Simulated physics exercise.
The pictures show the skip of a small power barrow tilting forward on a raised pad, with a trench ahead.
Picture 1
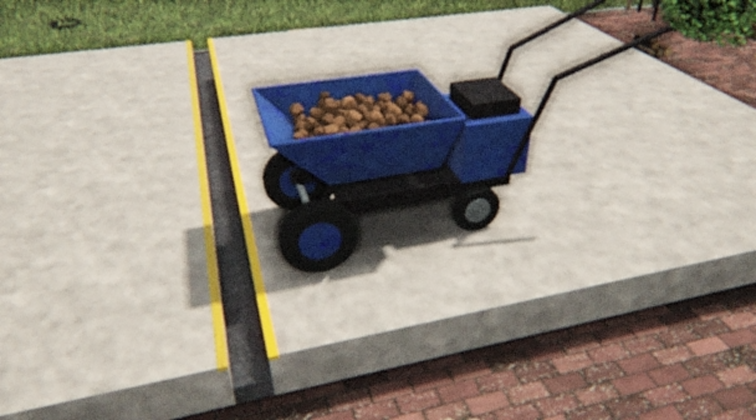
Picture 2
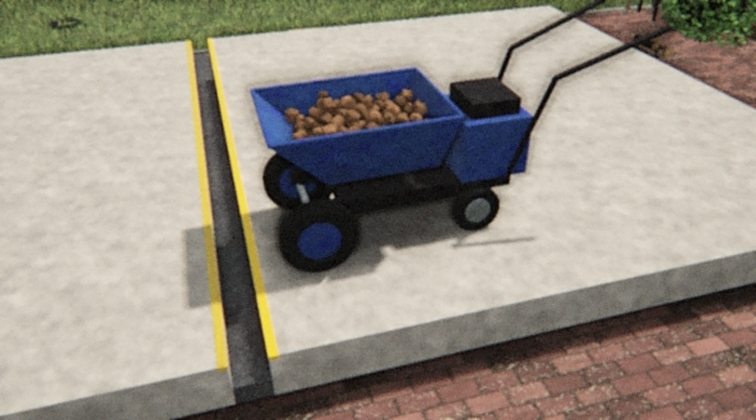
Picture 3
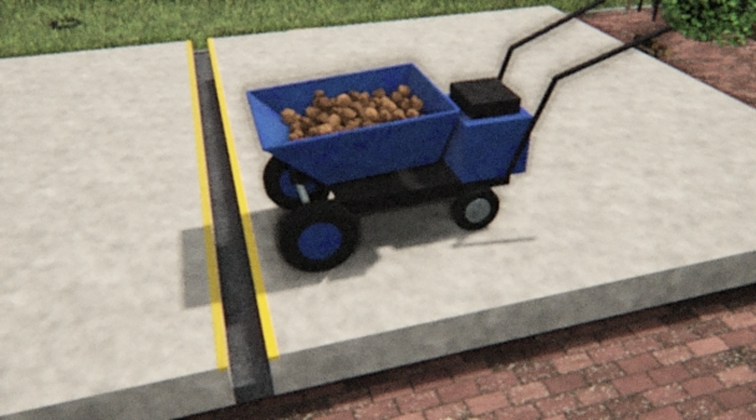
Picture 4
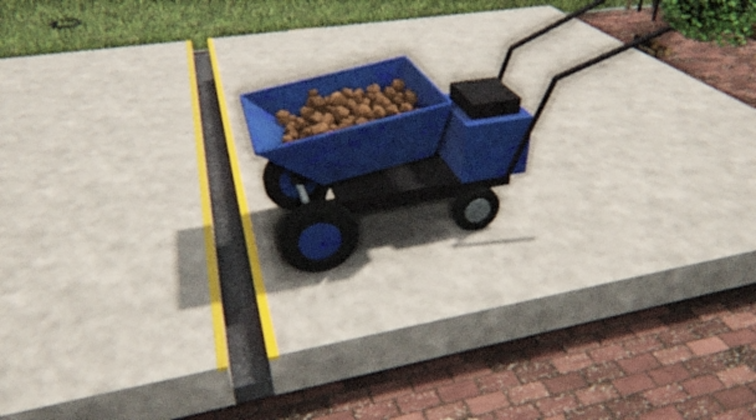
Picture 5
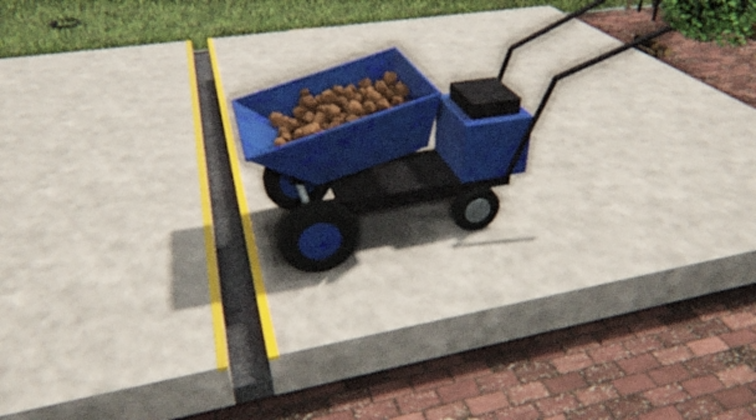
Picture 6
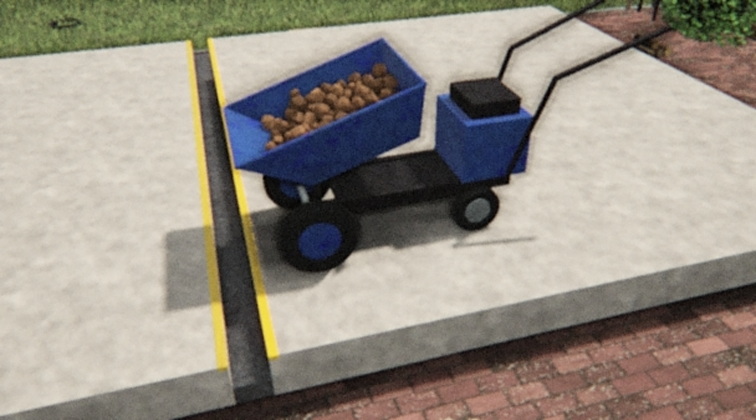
Blue skip of a small power barrow tilting forward to the left, carrying brown clods beside a narrow yellow-edged trench in concrete.
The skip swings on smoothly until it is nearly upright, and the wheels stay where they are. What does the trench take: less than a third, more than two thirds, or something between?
It catches under a third.
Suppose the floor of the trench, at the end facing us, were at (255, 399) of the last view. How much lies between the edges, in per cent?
Near 0 %.
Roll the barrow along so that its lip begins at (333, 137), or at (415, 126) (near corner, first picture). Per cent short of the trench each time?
Roughly 10 per cent, and 70 per cent.
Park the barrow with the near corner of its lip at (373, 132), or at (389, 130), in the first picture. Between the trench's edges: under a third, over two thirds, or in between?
At the first place one to two thirds, at the second between a third and two thirds.
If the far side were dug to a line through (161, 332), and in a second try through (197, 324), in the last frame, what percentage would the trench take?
About 50 and 10 per cent.
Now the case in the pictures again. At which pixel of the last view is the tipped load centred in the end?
Roughly at (145, 256).
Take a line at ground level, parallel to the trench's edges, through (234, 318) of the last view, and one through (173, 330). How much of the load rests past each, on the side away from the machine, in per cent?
In turn 90 and 70 in a hundred.
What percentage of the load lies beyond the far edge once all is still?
Some 95 per cent.
Just after the last frame, skip tipped steeply; every one in the skip.
A moment on, skip tipped right over; roughly half in the skip; roughly a third beyond it; just a few falling.
Further on, skip tipped right over; about a tenth in the skip; almost all beyond it.
When it is over, skip tipped right over; about a tenth in the skip; not one in or heaped over the trench; almost all beyond it.
